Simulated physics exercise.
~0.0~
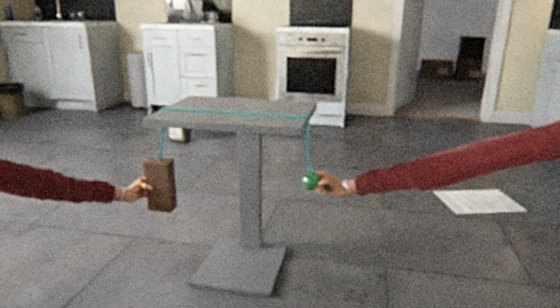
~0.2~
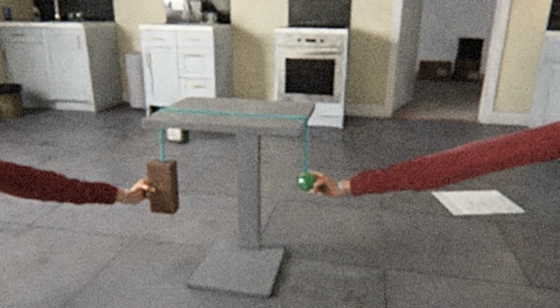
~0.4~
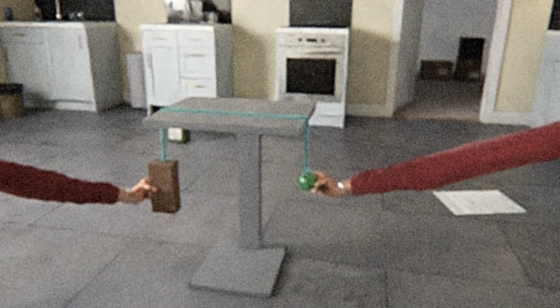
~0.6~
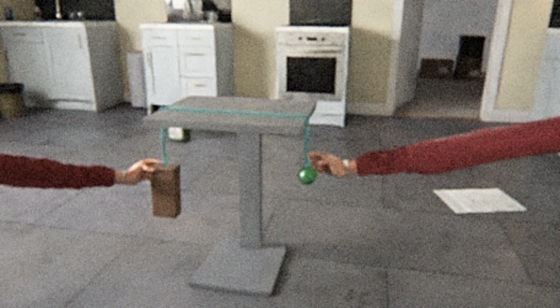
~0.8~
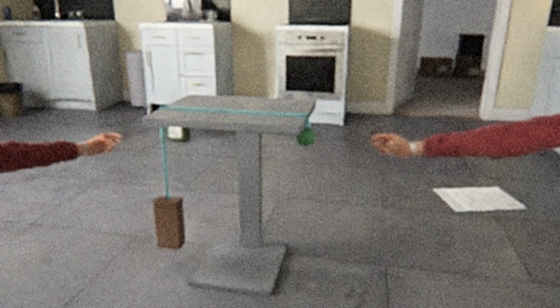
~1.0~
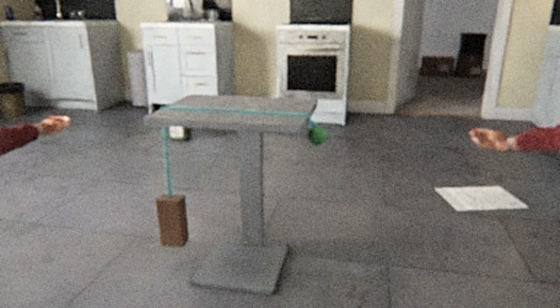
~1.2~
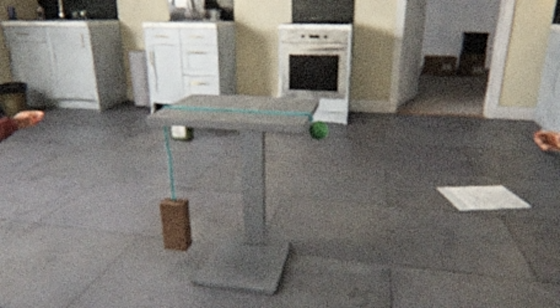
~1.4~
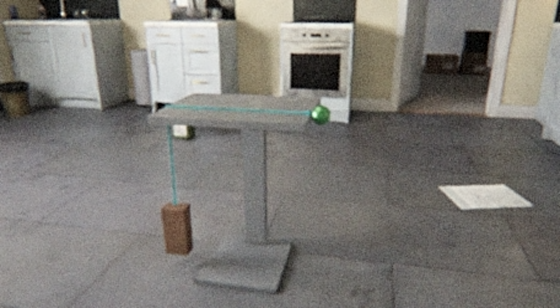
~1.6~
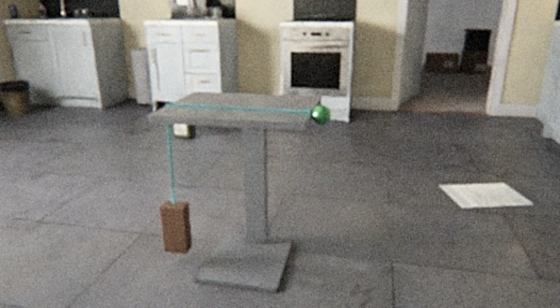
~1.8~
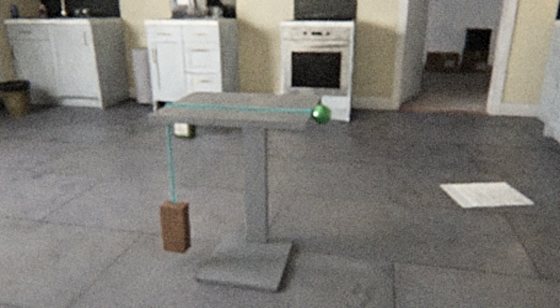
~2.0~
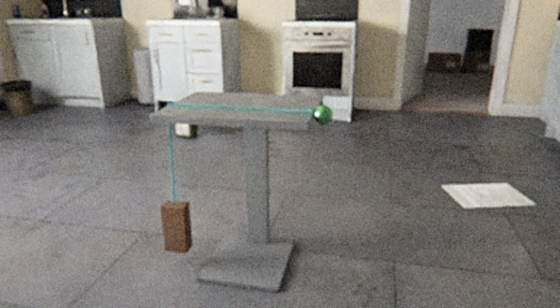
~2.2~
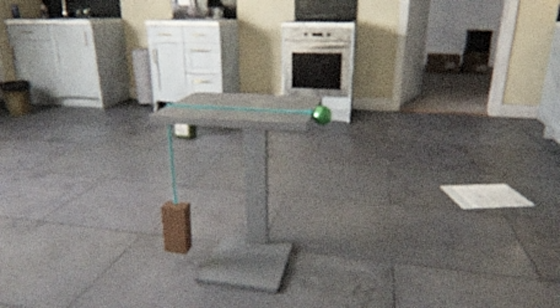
Two hands releasing a brick and a green apple corded over a table, the brick sinking left, the apple rising to the tabletop edge.
